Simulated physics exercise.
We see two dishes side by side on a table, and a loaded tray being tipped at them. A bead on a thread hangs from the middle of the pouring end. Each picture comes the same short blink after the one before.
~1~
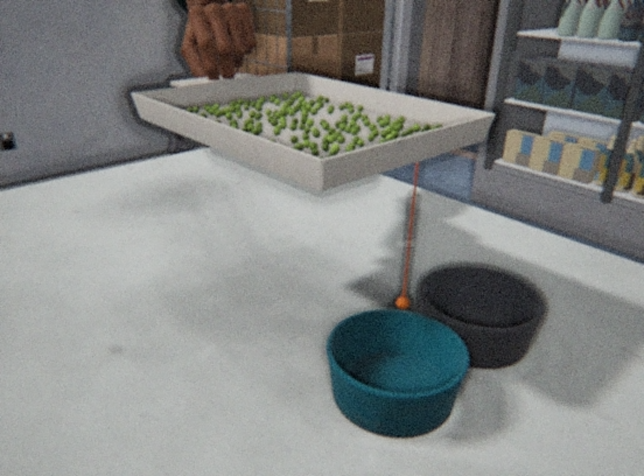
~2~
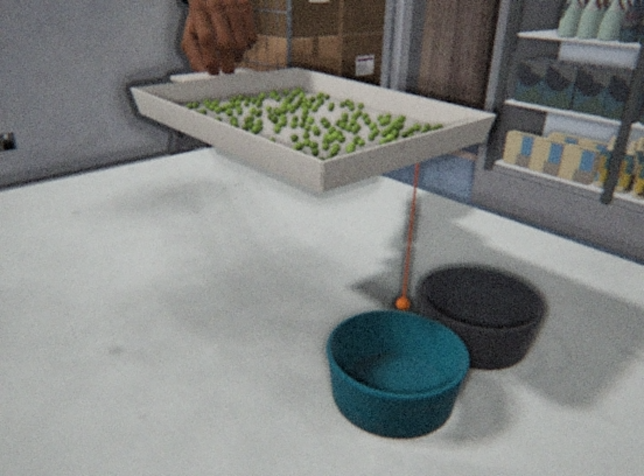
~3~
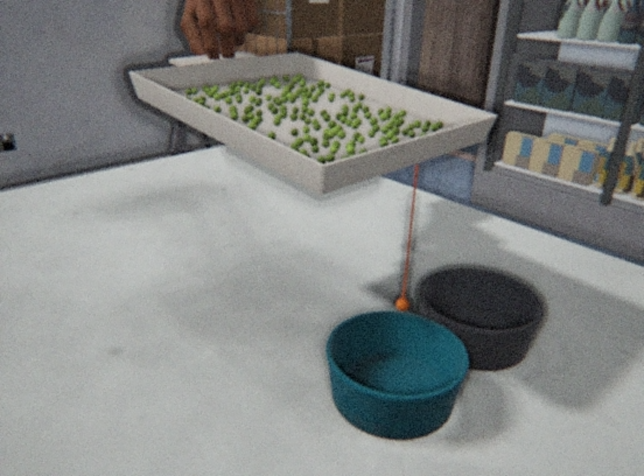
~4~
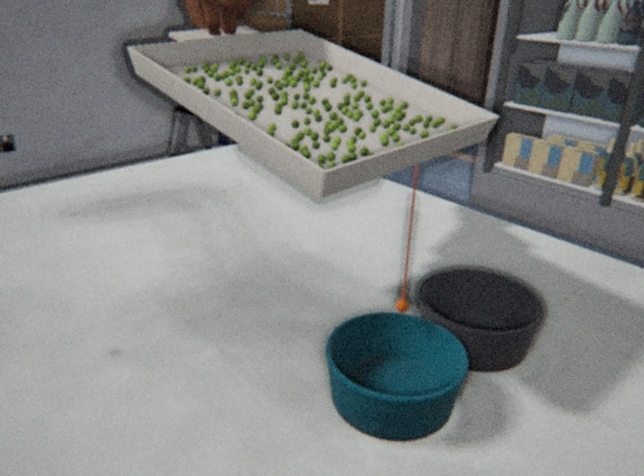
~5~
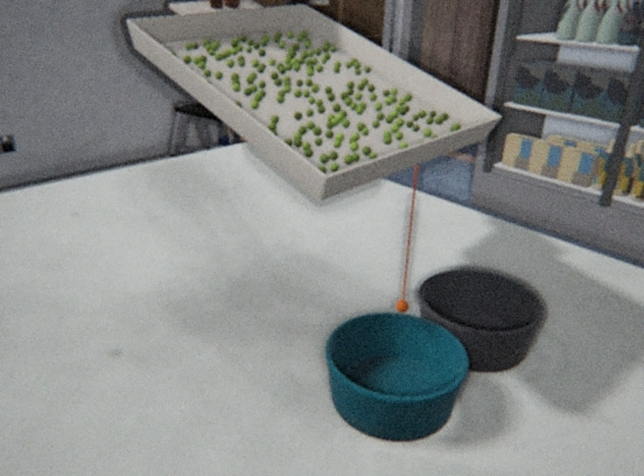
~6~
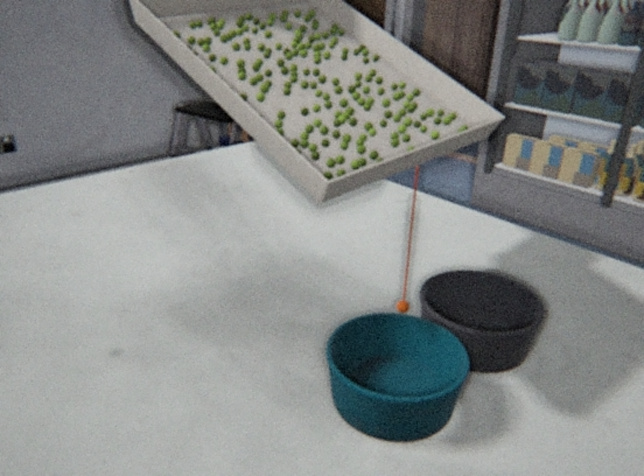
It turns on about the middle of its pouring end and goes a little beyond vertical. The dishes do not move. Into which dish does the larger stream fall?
Fuller: The left-hand dish.
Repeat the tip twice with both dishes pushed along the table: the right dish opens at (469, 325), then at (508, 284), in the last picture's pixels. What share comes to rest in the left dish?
The first gives 60 %, the second 30 %.
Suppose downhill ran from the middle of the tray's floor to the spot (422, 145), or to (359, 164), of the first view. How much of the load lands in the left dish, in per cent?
In turn 0 and 40 in a hundred.
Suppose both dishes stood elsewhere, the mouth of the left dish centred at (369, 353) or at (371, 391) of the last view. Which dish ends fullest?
At the first place the left one, at the second left.
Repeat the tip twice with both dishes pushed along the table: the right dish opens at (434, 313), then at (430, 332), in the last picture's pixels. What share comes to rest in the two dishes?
About 50 and 70 per cent.
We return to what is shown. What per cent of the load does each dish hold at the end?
About: Left dish 60, right dish 0 per cent.
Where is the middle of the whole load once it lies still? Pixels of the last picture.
Near (408, 411).
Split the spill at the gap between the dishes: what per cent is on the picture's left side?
Close to 40 per cent.
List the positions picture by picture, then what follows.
In the first picture, corners of the pouring end near (322, 157) and (487, 114), level; middle of the load near (302, 127), dried peas; left dish near (451, 402); right dish near (531, 338); bead on its thread near (403, 303).
In the second picture, corners of the pouring end near (323, 158) and (488, 114), level; middle of the load near (303, 125).
In the third picture, corners of the pouring end near (324, 162) and (489, 115), tipped barely, lowest at the left corner; middle of the load near (303, 117).
In the fourth picture, corners of the pouring end near (325, 167) and (491, 115), tipped a little, lowest at the left corner; middle of the load near (304, 106).
In the fifth picture, corners of the pouring end near (326, 171) and (494, 115), tipped clearly, lowest at the left corner; middle of the load near (307, 94).
In the sixth picture, corners of the pouring end near (329, 176) and (497, 115), tipped clearly, lowest at the left corner; middle of the load near (314, 86), the bulk on the move; left dish near (451, 406); right dish near (531, 342).
Shortly afterwards, tray tipped steeply; the bulk on the tray; a little in the air.
Next, tray tipped past a quarter turn; near two thirds on the tray; a little in the left dish; a little outside both; a little in the air.
Some moments later, tray tipped past a quarter turn; near half in the left dish; only a few in the right dish; near a third outside both; only a few in the air.
In the end, tray tipped past a quarter turn; near half in the left dish; only a few in the right dish; near half outside both.
